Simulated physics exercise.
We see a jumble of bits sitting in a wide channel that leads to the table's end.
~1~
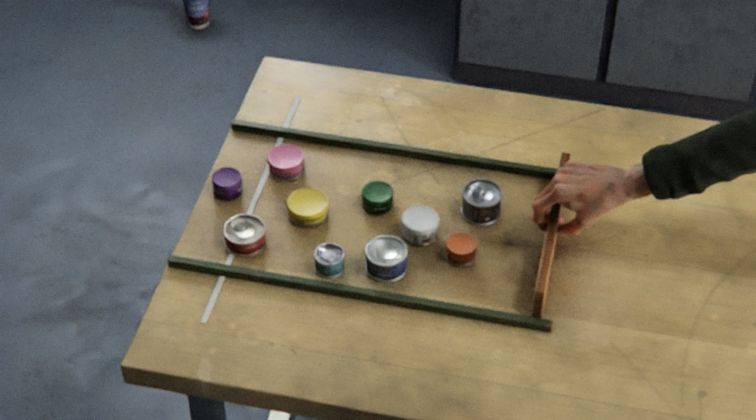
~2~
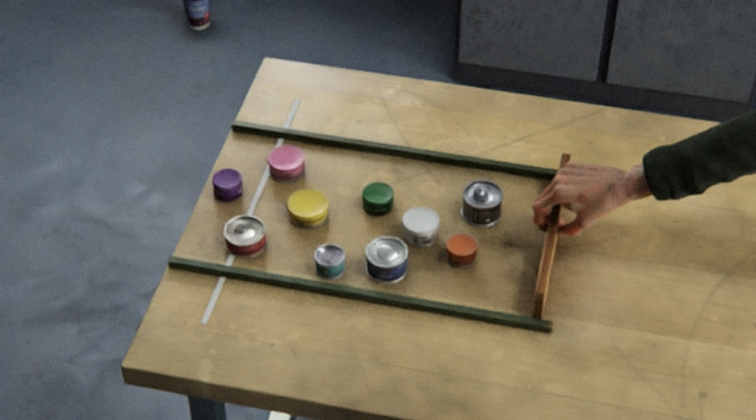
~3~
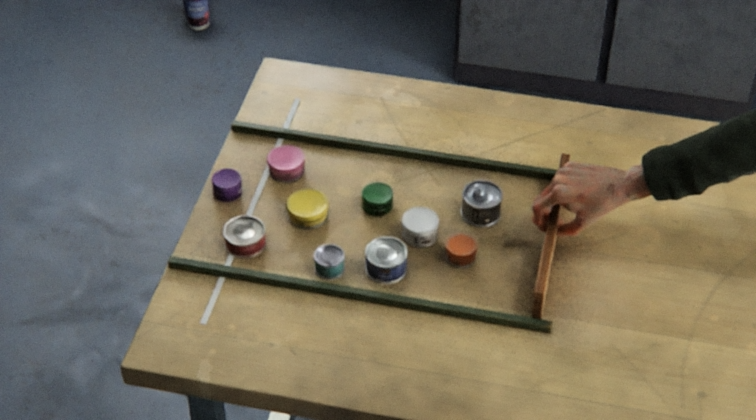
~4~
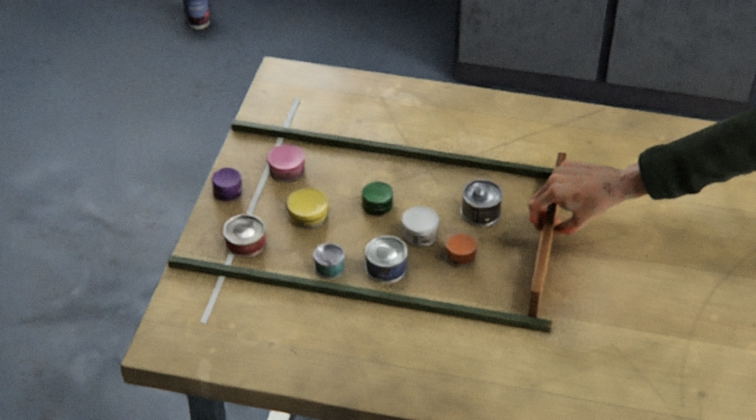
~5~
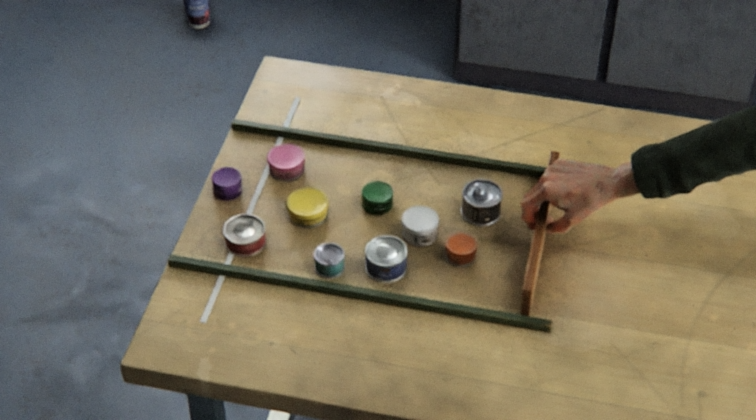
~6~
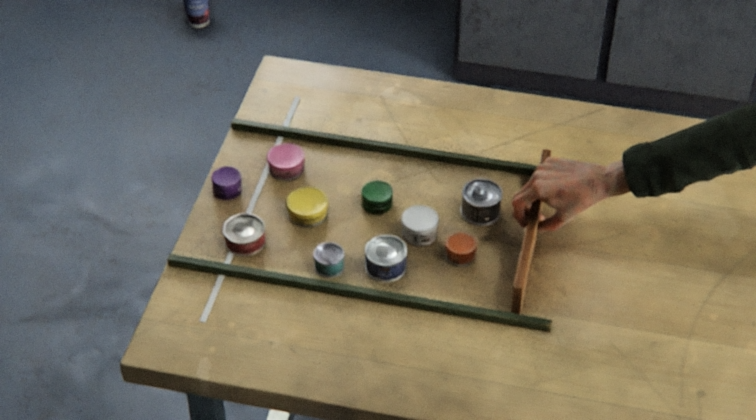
A hand stayed still at first, then slid a wooden board slightly left between two dark rails toward a scattering of colourful tins and tubs, which sat unmoved on the table near a pale strip.
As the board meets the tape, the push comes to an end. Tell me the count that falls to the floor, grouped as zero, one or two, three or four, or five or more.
The count is one or two.
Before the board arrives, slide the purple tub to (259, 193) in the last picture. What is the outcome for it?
Outcome - purple tub: Off.
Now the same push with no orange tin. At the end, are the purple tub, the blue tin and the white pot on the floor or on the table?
Purple tub: Over the edge. Blue tin: Still there. White pot: Still there.
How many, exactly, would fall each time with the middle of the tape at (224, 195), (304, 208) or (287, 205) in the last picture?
Respectively 6, 0 and 0.
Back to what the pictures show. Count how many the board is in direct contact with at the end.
That number would be 4.
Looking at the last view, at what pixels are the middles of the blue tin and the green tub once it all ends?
The blue tin ends up near (218, 229), and the green tub near (217, 170).
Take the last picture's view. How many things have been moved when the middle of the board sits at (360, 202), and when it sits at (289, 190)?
At the one place 7, at the other 10.
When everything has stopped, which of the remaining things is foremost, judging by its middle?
Answer: The pink tin.
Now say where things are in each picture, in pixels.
Purple tub (227, 184); red tin (245, 235); pink tin (286, 163); board (552, 233); tape (255, 201), in the first frame.
Red tin (245, 237); blue tin (387, 260), in the second frame.
Pink tin (286, 164); orange tin (461, 251), in the third frame.
Purple tub (227, 184); green tub (377, 198), in the fourth frame.
Red tin (245, 235); board (541, 232), in the fifth frame.
Purple tub (227, 183); red tin (245, 235); pink tin (286, 162); board (532, 230); tape (254, 199), in the sixth frame.
Soon after, none off yet; purple tub at rest near (227, 183); red tin at rest near (245, 235); pink tin at rest near (286, 162).
Then, none off yet; purple tub at rest near (227, 183); red tin at rest near (242, 234); pink tin at rest near (286, 162).
At rest, the number that fall off is one or two; fallen, red tin and purple tub.
